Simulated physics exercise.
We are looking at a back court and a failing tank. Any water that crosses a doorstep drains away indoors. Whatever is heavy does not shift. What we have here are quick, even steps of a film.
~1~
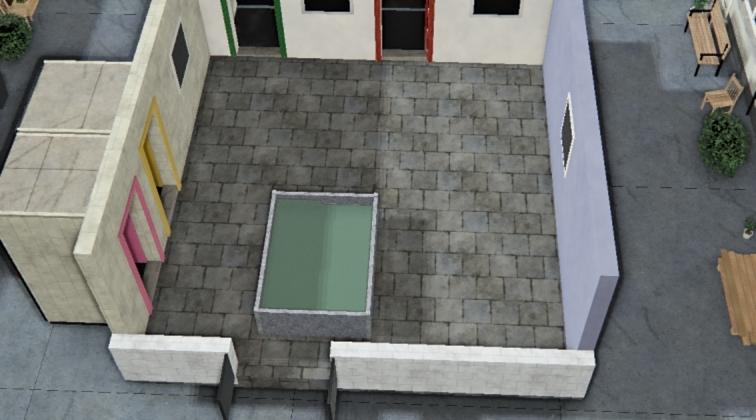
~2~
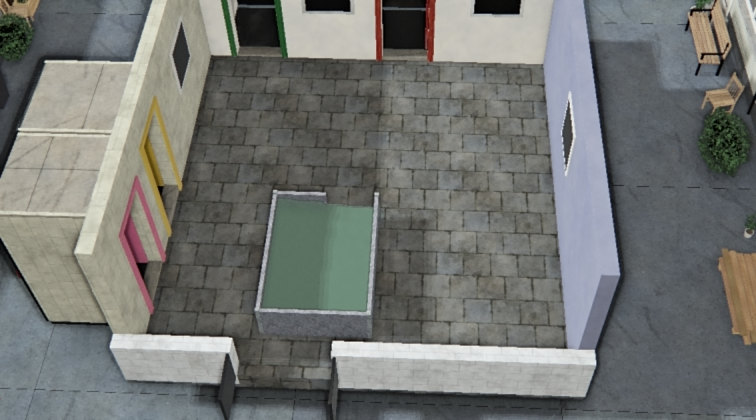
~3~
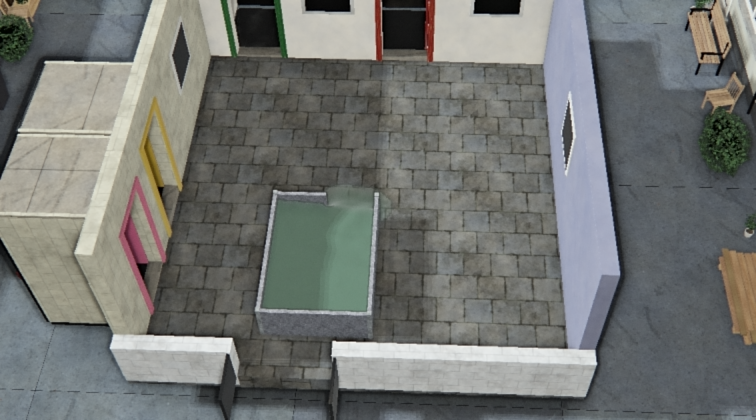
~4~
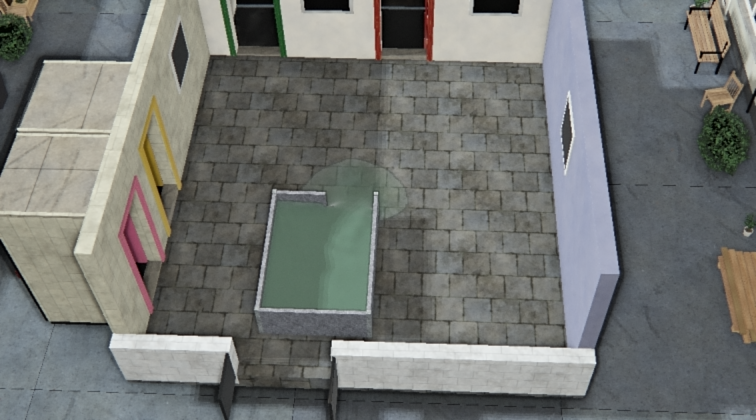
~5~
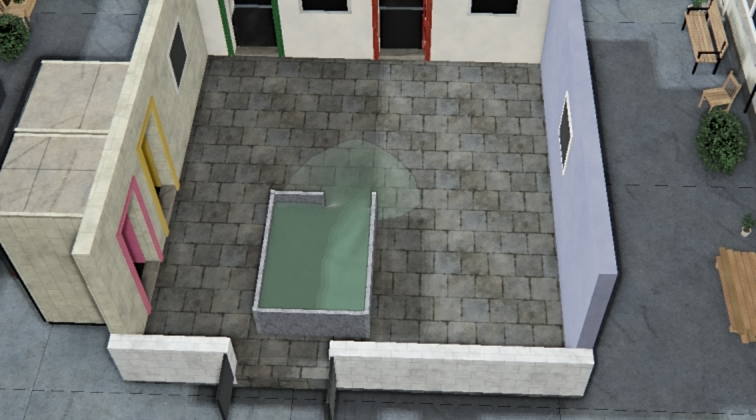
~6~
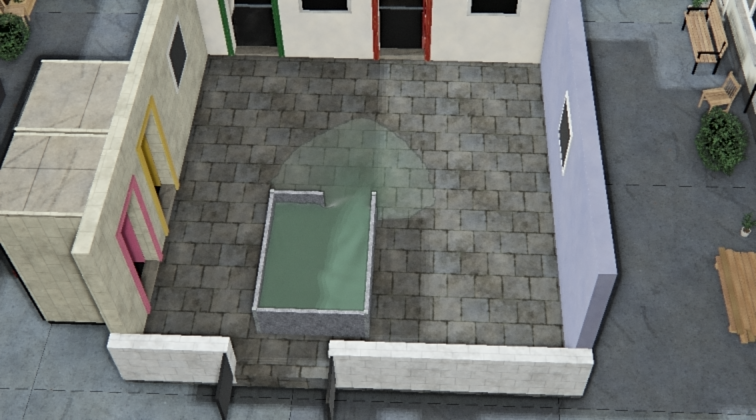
Stone-walled water tank in a paved courtyard breaking open on its far side, water spreading outward across the grey paving.
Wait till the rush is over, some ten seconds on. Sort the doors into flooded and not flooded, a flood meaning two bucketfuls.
Sorted: Green door - flooded; red door - flooded; yellow door - not flooded; pink door - not flooded.
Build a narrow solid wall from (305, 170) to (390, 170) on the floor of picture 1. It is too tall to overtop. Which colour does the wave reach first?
The yellow-painted one.
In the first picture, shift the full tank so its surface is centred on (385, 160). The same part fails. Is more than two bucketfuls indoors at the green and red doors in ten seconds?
Result: The green door misses it and the red door tops the limit.
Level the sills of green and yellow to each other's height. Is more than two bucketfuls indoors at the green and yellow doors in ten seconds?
I reckon green remains short and yellow remains short.
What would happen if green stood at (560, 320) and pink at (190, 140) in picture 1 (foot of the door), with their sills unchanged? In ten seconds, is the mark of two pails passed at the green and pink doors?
Short version: The green one stays within the limit and the pink one stays within the limit.
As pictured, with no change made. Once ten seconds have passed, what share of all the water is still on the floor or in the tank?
Estimate: 94 per cent.
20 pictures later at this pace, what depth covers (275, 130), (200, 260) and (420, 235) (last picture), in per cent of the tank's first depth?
Readings in order: Around 2, 0 and 0 %.
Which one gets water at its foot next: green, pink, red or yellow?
That would be the red-painted one, ahead of the rest.
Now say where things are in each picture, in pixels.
The water tank at (319, 253) is whole and still, in the first picture.
The front is at a hidden place, out from the gap on the water tank's far side, in the second picture.
Water pours out on the water tank's far side and has run to (332, 189), in the third picture.
Water pours out on the water tank's far side and has run to (344, 163), in the fourth picture.
Water pours out on the water tank's far side and has run to (367, 144), in the fifth picture.
Water pours out on the water tank's far side and has run to (368, 122), in the sixth picture.
A moment on, water covers 25 % of the floor; the green door not reached, the red door wet at the sill, nothing in, the yellow door not reached, the pink door not reached.
Next, water covers 40 % of the floor; the green door not reached, the red door under two buckets in, the yellow door not reached, the pink door not reached.
Then, water covers 45 % of the floor; the green door under two buckets in, the red door over two buckets in, the yellow door not reached, the pink door not reached.
Later, water covers 55 % of the floor; the green door over two buckets in, the red door over two buckets in, the yellow door wet at the sill, nothing in, the pink door not reached.
In the end, water covers 90 % of the floor; the green door over two buckets in, the red door far over two buckets in, the yellow door wet at the sill, nothing in, the pink door wet at the sill, nothing in.
